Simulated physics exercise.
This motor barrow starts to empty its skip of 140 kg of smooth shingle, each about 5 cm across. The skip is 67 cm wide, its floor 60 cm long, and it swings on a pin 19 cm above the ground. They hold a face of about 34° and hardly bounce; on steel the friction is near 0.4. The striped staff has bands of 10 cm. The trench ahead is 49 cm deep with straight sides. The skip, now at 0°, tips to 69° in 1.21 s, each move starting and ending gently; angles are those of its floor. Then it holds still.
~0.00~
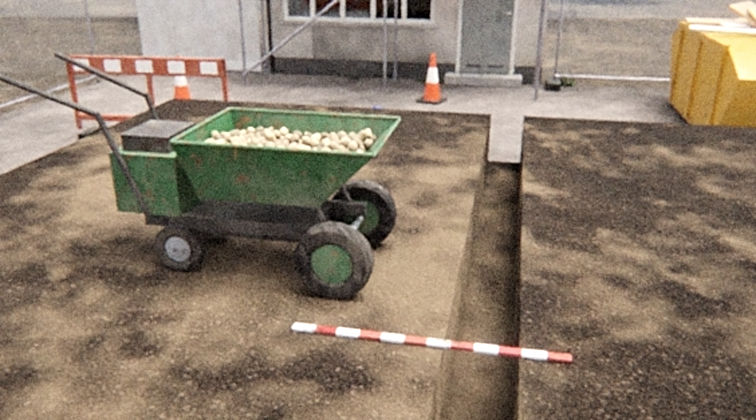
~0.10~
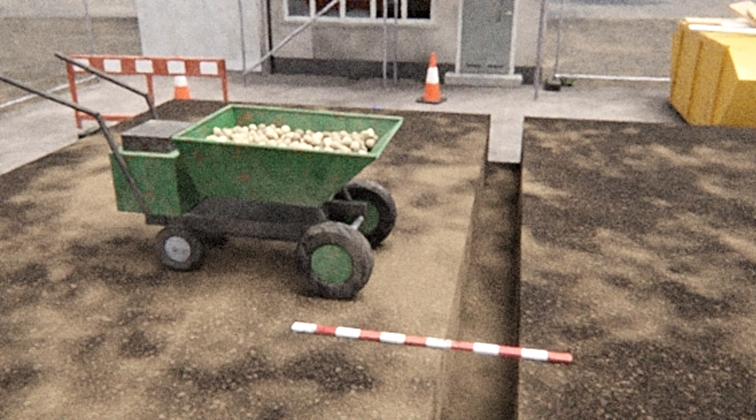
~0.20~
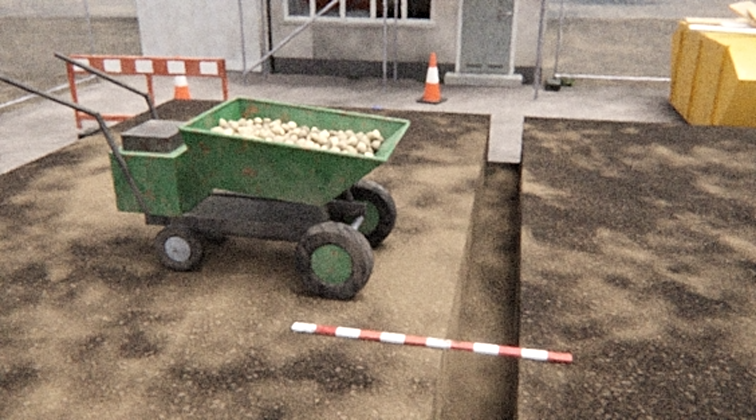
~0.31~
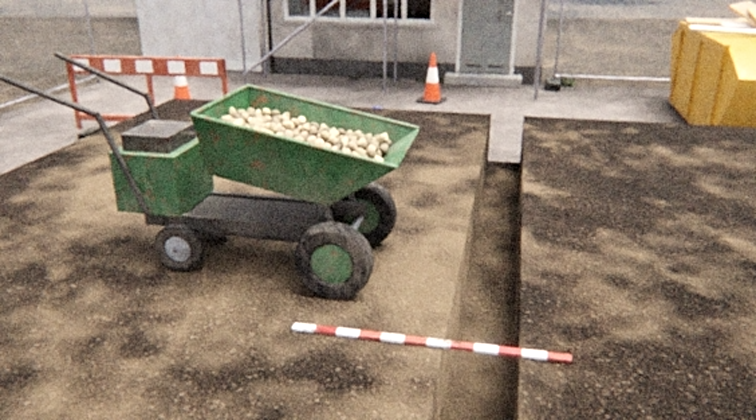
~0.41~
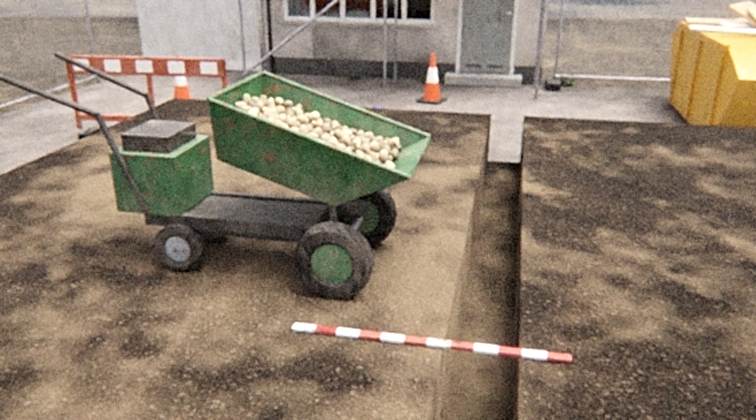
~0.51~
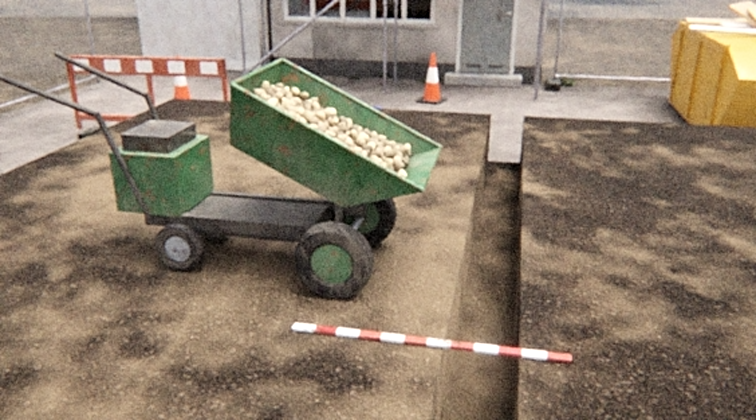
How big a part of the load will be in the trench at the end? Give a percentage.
Close to 70 in a hundred.
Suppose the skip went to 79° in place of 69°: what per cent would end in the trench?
In that case some 90 per cent.
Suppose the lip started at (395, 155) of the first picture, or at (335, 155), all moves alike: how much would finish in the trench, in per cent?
Near 40 per cent from the first place, 100 from the second.
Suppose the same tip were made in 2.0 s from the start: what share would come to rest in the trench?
It would be near 85 per cent.
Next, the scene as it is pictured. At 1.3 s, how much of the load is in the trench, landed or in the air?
Some 45 per cent.
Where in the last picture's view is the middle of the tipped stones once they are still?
Around (500, 344).
After 0.9 s the floor is at 58°; 100 % in the skip; the foremost stones are at (465, 218).
After 1.3 s the floor is at 69°; 42 % in the skip, 43 % in the trench, 15 % past the trench; the foremost stones are at (576, 278).
After 1.7 s the floor is at 69°; 9 % in the skip, 61 % in the trench, 30 % past the trench; the foremost stones are at (699, 298).
After 3.6 s the floor is at 69°; 0 % in the skip, 70 % in the trench, 30 % past the trench; the foremost stones are past the picture's edge.
